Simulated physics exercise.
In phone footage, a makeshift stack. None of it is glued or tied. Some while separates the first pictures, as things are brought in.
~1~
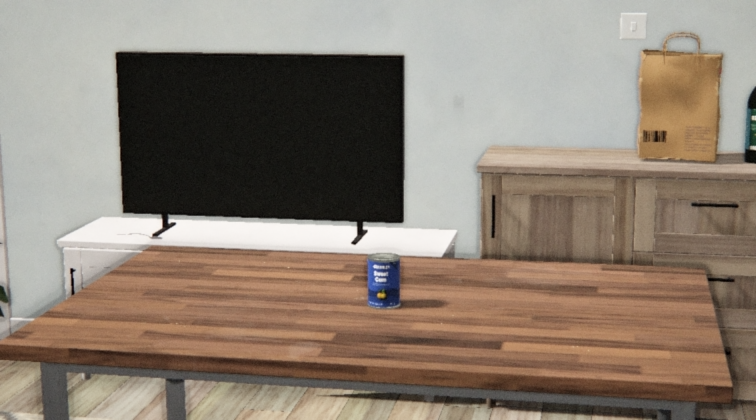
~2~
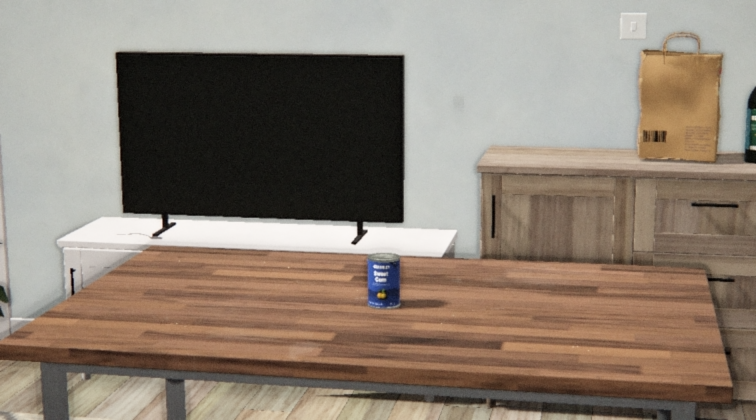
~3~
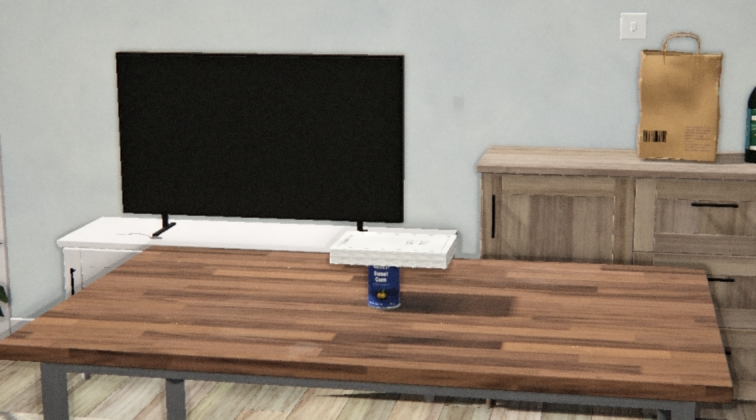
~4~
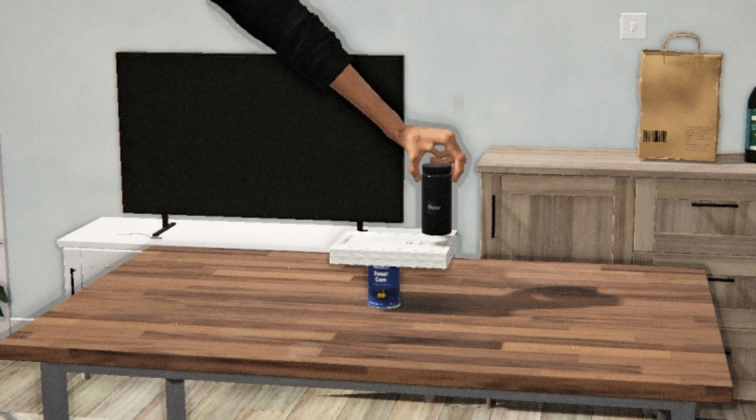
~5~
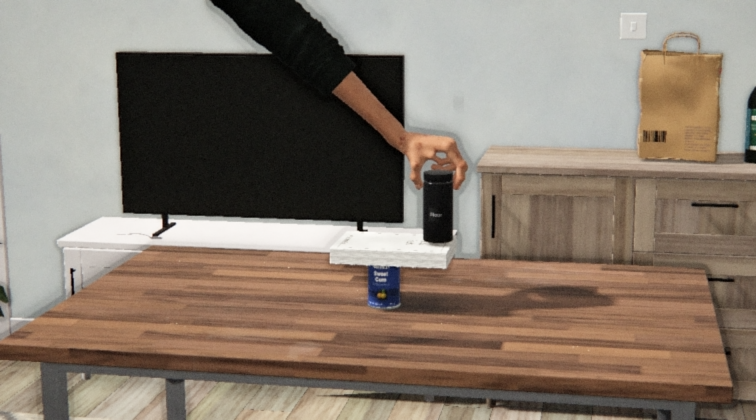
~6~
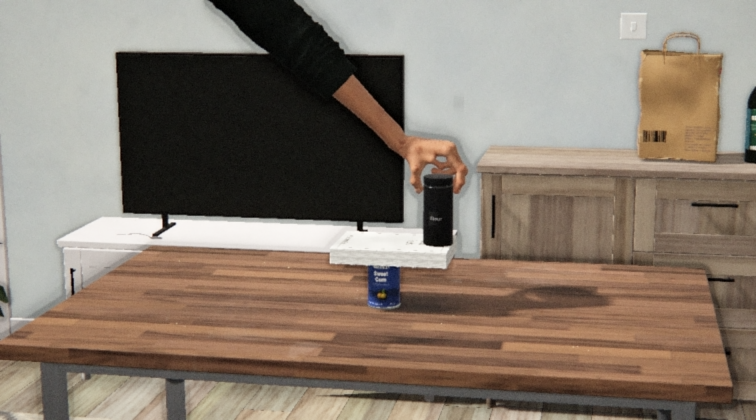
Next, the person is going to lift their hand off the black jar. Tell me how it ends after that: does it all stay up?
No.
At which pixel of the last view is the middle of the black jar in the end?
I'd say around (503, 298) in the last view.
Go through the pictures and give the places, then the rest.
In the first frame, the last thing is not in view yet; blue tin (384, 281).
In the second frame, the last thing is not in view yet; blue tin (384, 281).
In the third frame, the last thing is not in view yet; blue tin (384, 281).
The fourth frame shows on its way; black jar (437, 199); blue tin (384, 281).
The fifth frame shows on its way; black jar (438, 206); blue tin (384, 281).
The sixth frame shows set down, still held; black jar (438, 210); blue tin (384, 281).
Then, 0.30 s later than the last frame, black jar now fallen; white book tilted by 25°.
Then, 0.40 s later than the last frame, white book tilted by 55°.
Then, 0.70 s later than the last frame, white book now fallen; blue tin moved a little.
When it is over, fallen, black jar and white book; blue tin as before. End places, in pixels of the last picture, black jar near (503, 298). The stack comes apart.
